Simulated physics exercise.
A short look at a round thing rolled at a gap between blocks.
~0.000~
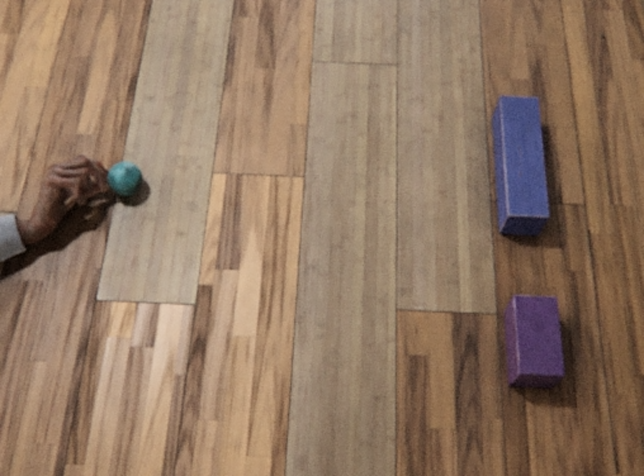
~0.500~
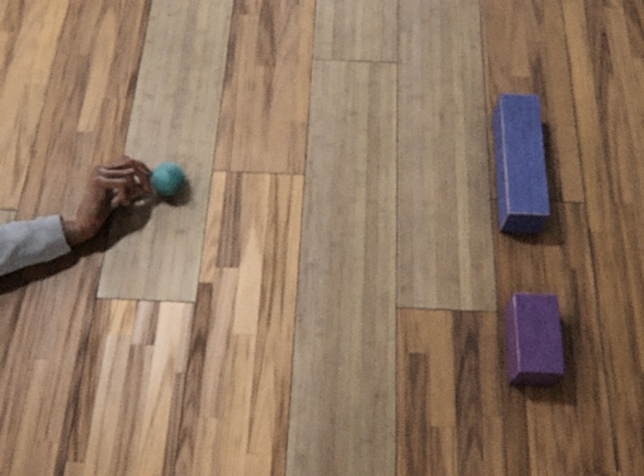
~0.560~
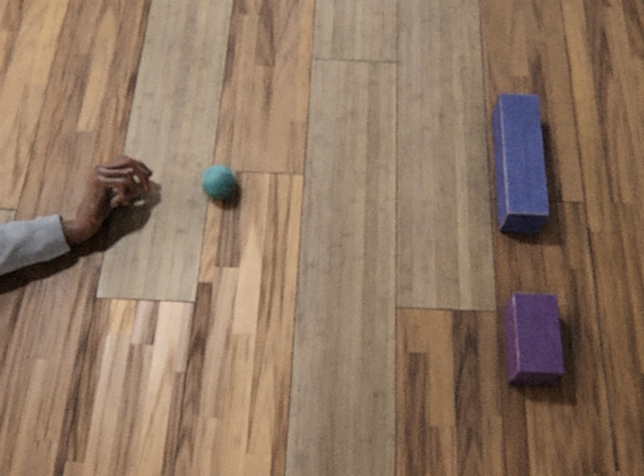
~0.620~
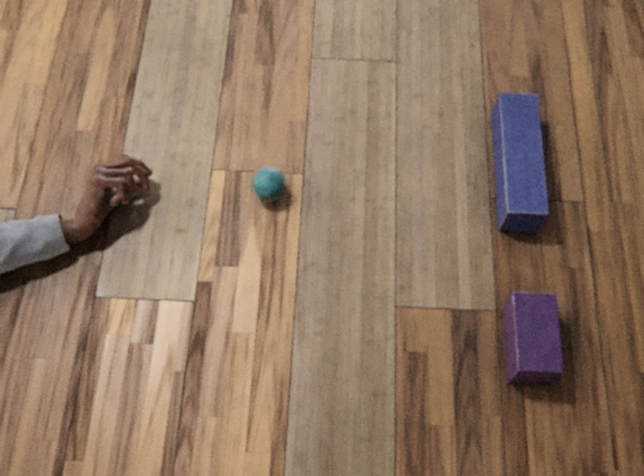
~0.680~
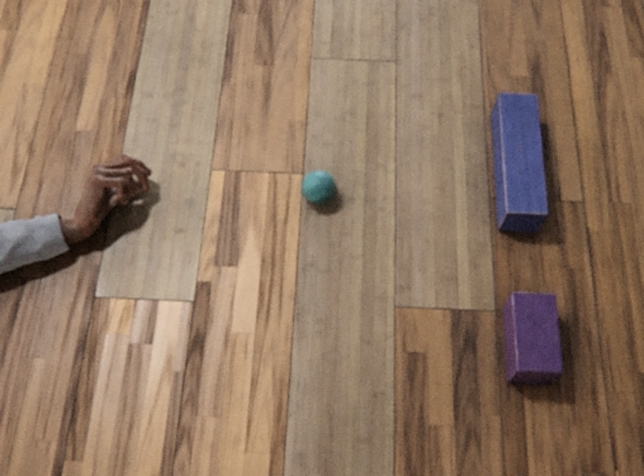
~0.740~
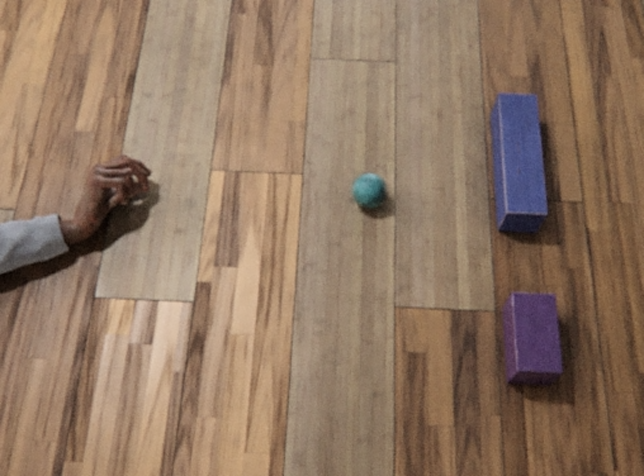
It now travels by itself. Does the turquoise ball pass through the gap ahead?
In the end the turquoise ball is stopped.
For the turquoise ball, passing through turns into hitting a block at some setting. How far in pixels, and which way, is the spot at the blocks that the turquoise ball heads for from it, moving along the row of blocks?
Roughly 32 pixels down.
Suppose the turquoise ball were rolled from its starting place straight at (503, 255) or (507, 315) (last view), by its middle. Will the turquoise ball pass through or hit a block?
In that order, it gets past; strikes a block.
After 1.10 s, turquoise ball coming back near (452, 199).
After 1.70 s, turquoise ball coming back near (405, 204).
In the end (2.3 s), the turquoise ball bounces off.
